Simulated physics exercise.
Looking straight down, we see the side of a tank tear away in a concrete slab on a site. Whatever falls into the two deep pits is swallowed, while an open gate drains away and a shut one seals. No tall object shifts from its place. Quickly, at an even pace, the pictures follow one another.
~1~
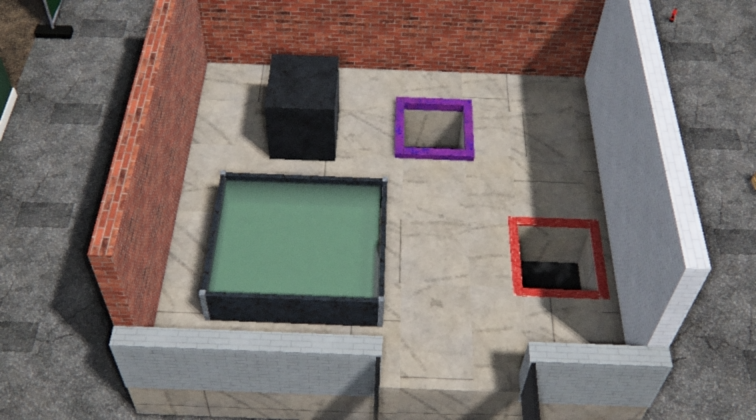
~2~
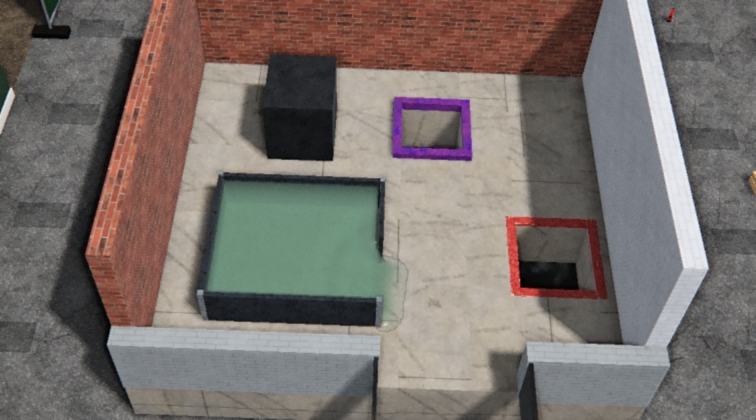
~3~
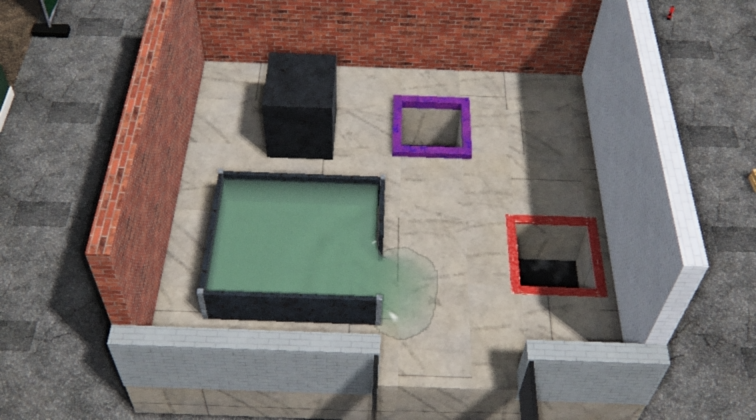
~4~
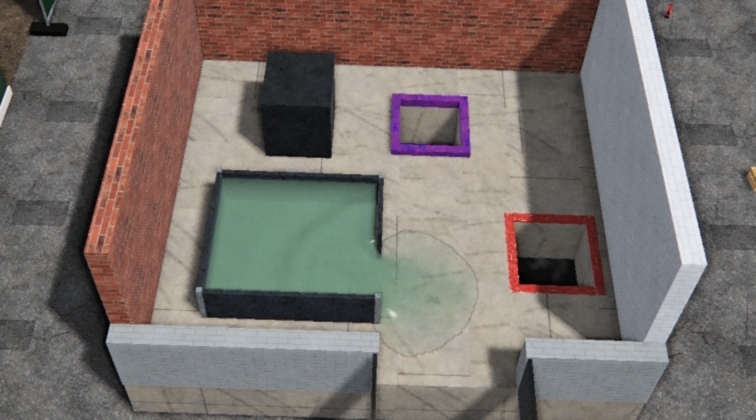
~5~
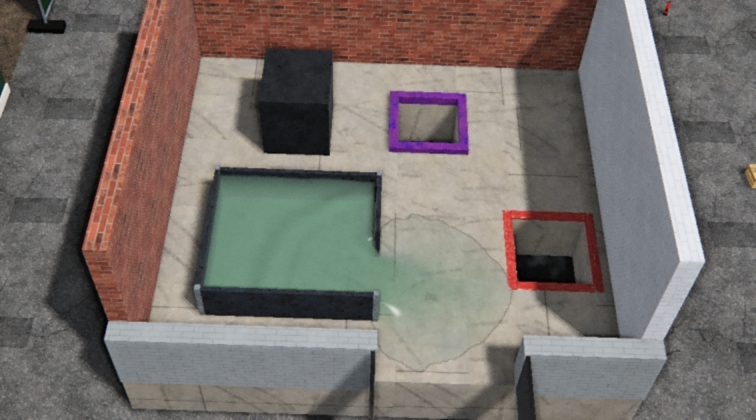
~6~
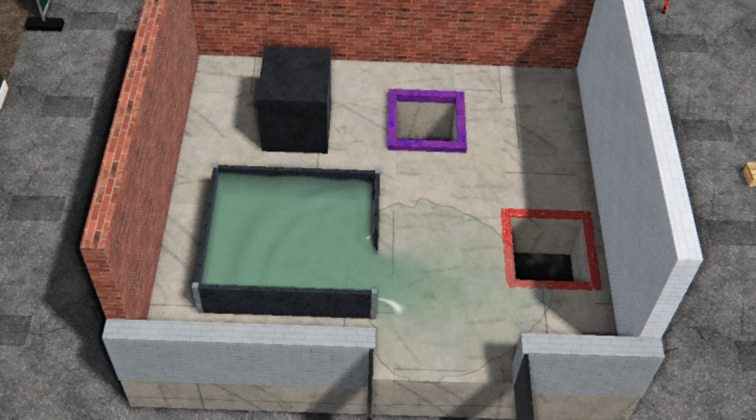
A dark open tank's right side gives way and green water spreads across the floor.
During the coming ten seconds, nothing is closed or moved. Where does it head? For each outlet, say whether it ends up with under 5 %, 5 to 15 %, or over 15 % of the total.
Outcome: Gate: The top band; red pit: The top band; purple pit: The bottom band.
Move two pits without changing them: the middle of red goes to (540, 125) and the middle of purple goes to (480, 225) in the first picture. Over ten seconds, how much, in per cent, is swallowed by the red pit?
Out of a hundred parts, 25 go to red.
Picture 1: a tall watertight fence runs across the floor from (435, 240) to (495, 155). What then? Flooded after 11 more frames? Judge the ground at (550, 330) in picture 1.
Soaked.
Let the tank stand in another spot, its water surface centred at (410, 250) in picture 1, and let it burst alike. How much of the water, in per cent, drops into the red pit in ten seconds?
Within ten seconds the red pit collects 60 percent of the total.
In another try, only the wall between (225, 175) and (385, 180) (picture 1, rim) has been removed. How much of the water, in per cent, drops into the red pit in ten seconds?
The red pit gets 20 per cent.
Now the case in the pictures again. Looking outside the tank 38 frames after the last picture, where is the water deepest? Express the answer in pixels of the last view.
It will be deepest around (607, 368).
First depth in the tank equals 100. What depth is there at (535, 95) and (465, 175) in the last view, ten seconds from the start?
In order: About 4 and 2 percent.
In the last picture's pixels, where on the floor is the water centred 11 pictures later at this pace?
My guess is about (356, 265).
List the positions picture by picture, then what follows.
The first frame shows still water in the open tank at (299, 238).
In the second frame, the front is at (393, 262), out from the gap at (377, 286).
In the third frame, the front is at (431, 278), out from the gap at (377, 285).
In the fourth frame, the front is at (468, 278), out from the gap at (376, 283).
In the fifth frame, water pours out at (374, 280) and has run to (500, 280).
In the sixth frame, water pours out at (372, 278) and has run to (544, 296).
A moment on, water covers 25 % of the floor; the gate 1 %, the red pit 3 %, the purple pit 0 %.
Next, water covers 25 % of the floor; the gate 4 %, the red pit 8 %, the purple pit 0 %.
Then, water covers 30 % of the floor; the gate 8 %, the red pit 18 %, the purple pit 0 %.
Later, water covers 35 % of the floor; the gate 12 %, the red pit 33 %, the purple pit 0 %.
In the end, water covers 40 % of the floor; the gate 17 %, the red pit 46 %, the purple pit 0 %.
